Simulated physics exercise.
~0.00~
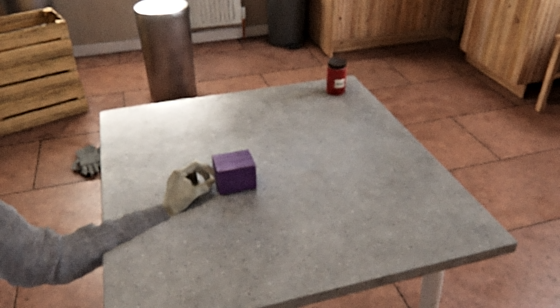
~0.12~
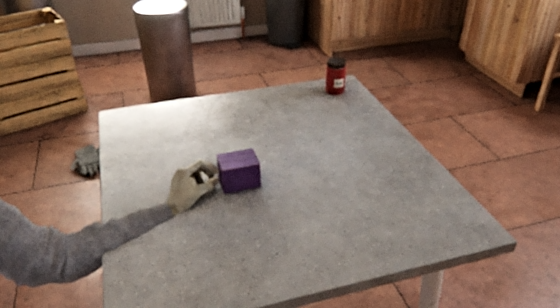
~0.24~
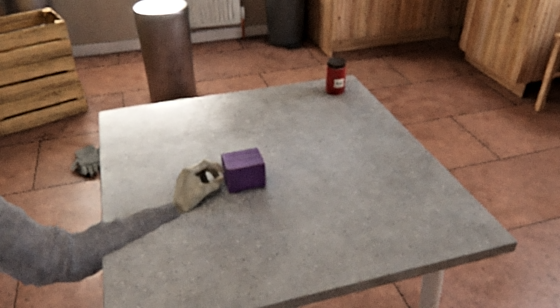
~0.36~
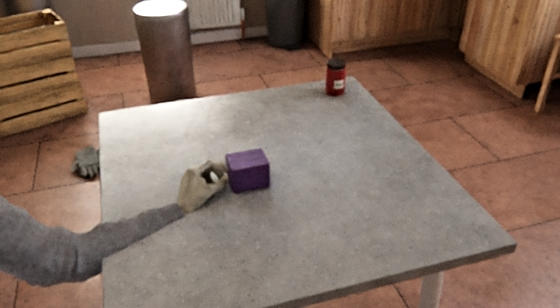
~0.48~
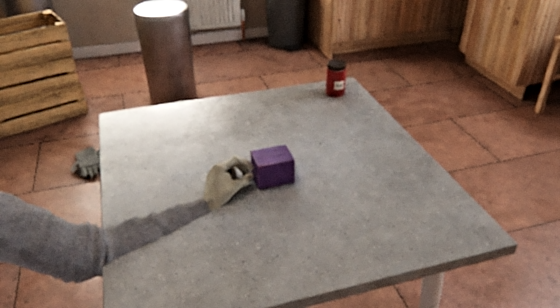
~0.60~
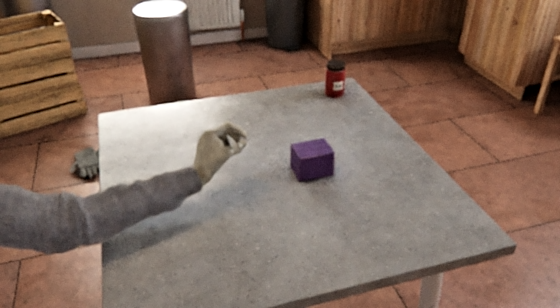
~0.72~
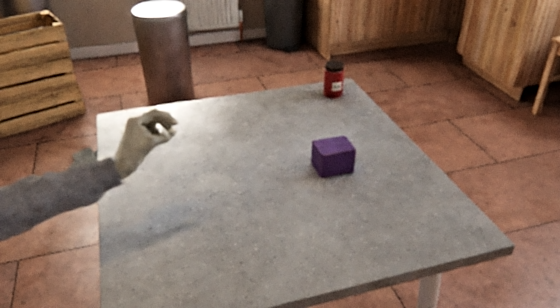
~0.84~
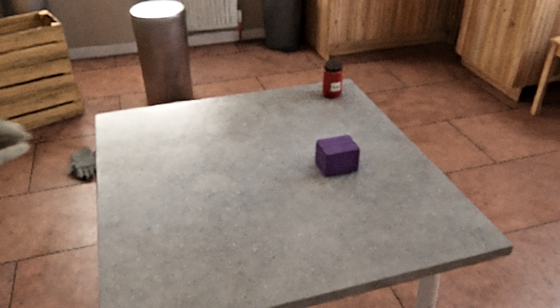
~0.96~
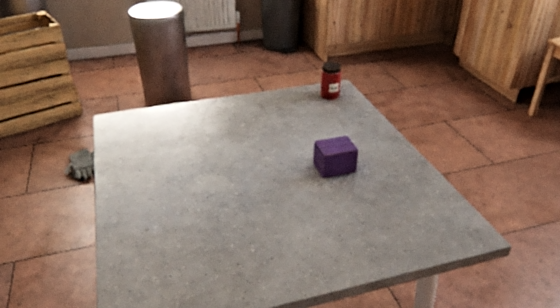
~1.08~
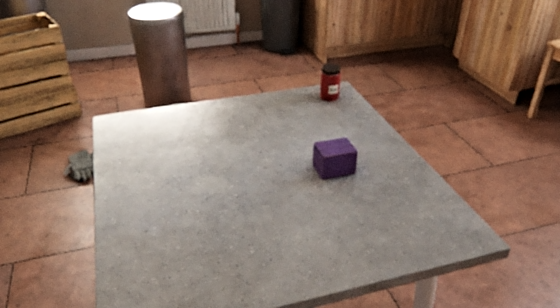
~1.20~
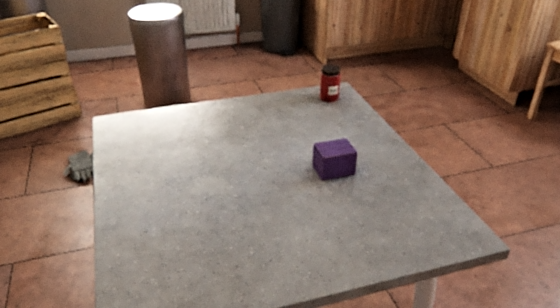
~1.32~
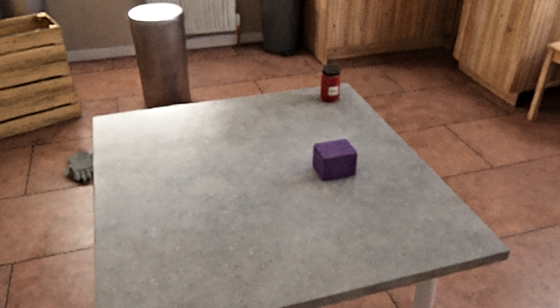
In a room with a tiled floor, a gloved hand pushed a purple block to the right across a gray table, then let go and withdrew as the block slid a little farther and stopped, still on the tabletop near a red jar.
